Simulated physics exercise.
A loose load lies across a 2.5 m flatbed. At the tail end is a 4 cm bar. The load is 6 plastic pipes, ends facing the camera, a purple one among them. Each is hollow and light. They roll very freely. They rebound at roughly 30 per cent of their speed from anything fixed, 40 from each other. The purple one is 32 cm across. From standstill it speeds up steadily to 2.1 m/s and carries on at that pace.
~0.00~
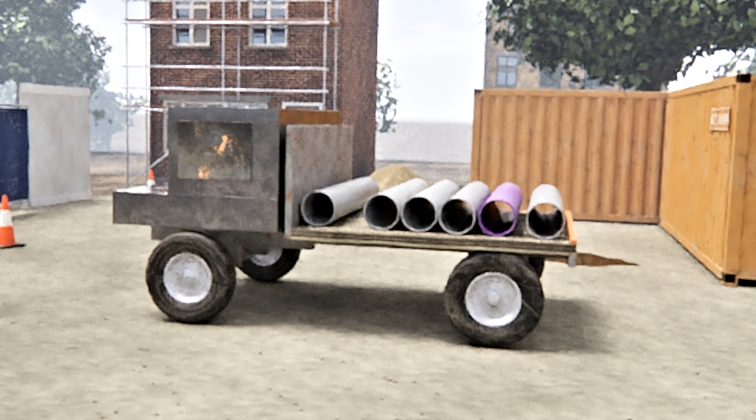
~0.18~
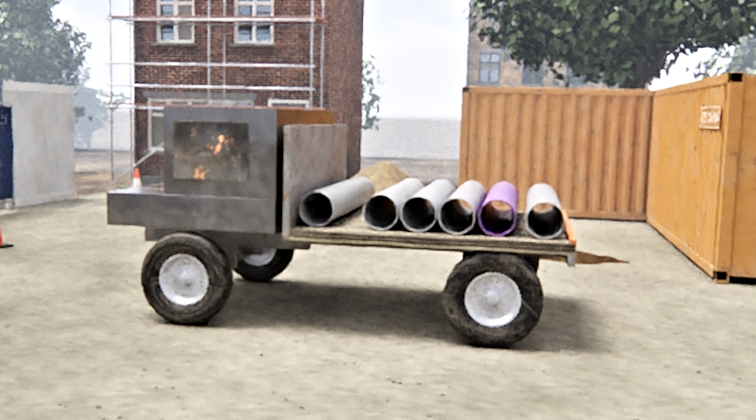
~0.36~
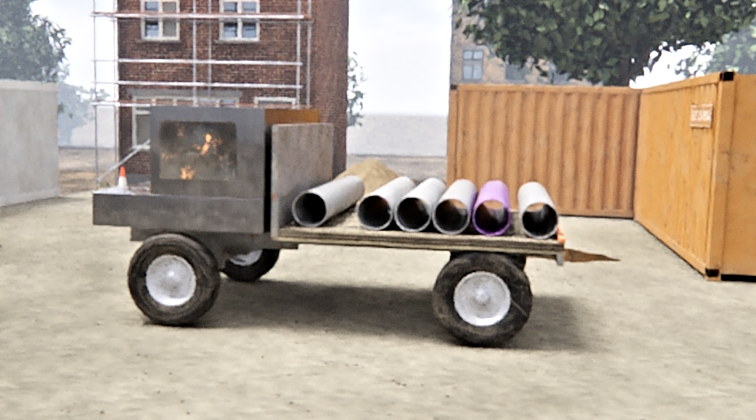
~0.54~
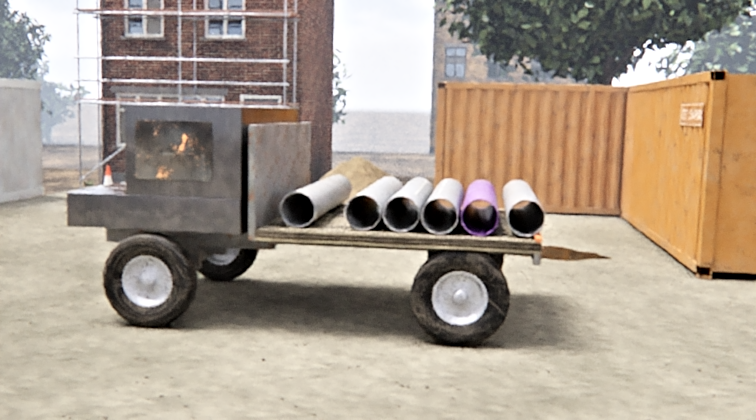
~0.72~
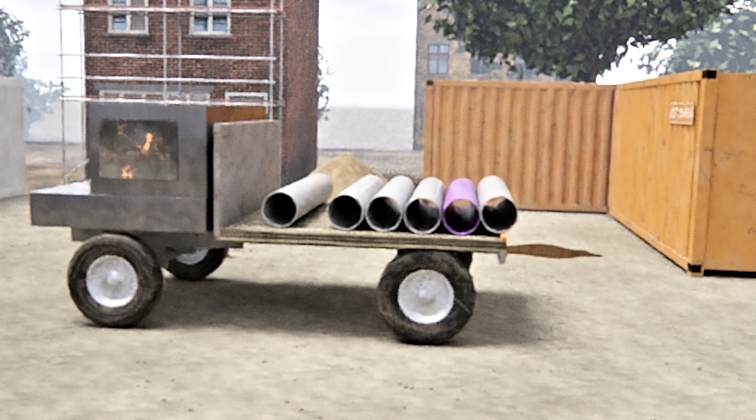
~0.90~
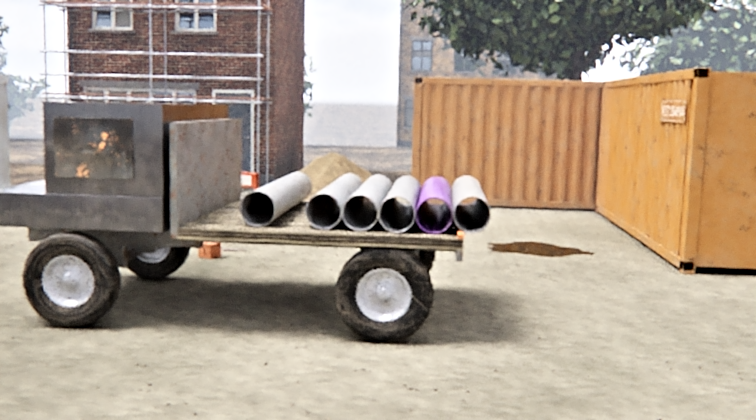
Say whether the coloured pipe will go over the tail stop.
Purple clears the stop.
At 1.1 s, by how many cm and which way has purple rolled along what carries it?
Purple 55 right.
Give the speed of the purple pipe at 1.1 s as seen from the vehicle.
Near 0.6 m/s.
Then, 1.1 s in, purple is on the bed, 5 cm from the bar, rolling towards it; 1 over the tail so far.
Then, 1.2 s in, purple is on the bed, 5 cm from the bar, rolling towards it; 1 over the tail so far.
Then, 1.3 s in, purple is on the bed, 5 cm from the bar, rolling towards it; 1 over the tail so far.
Then, 1.5 s in, purple is going over the tail; 2 over the tail so far.
In the end (5.0 s), purple is over the tail and down; 2 over the tail so far.
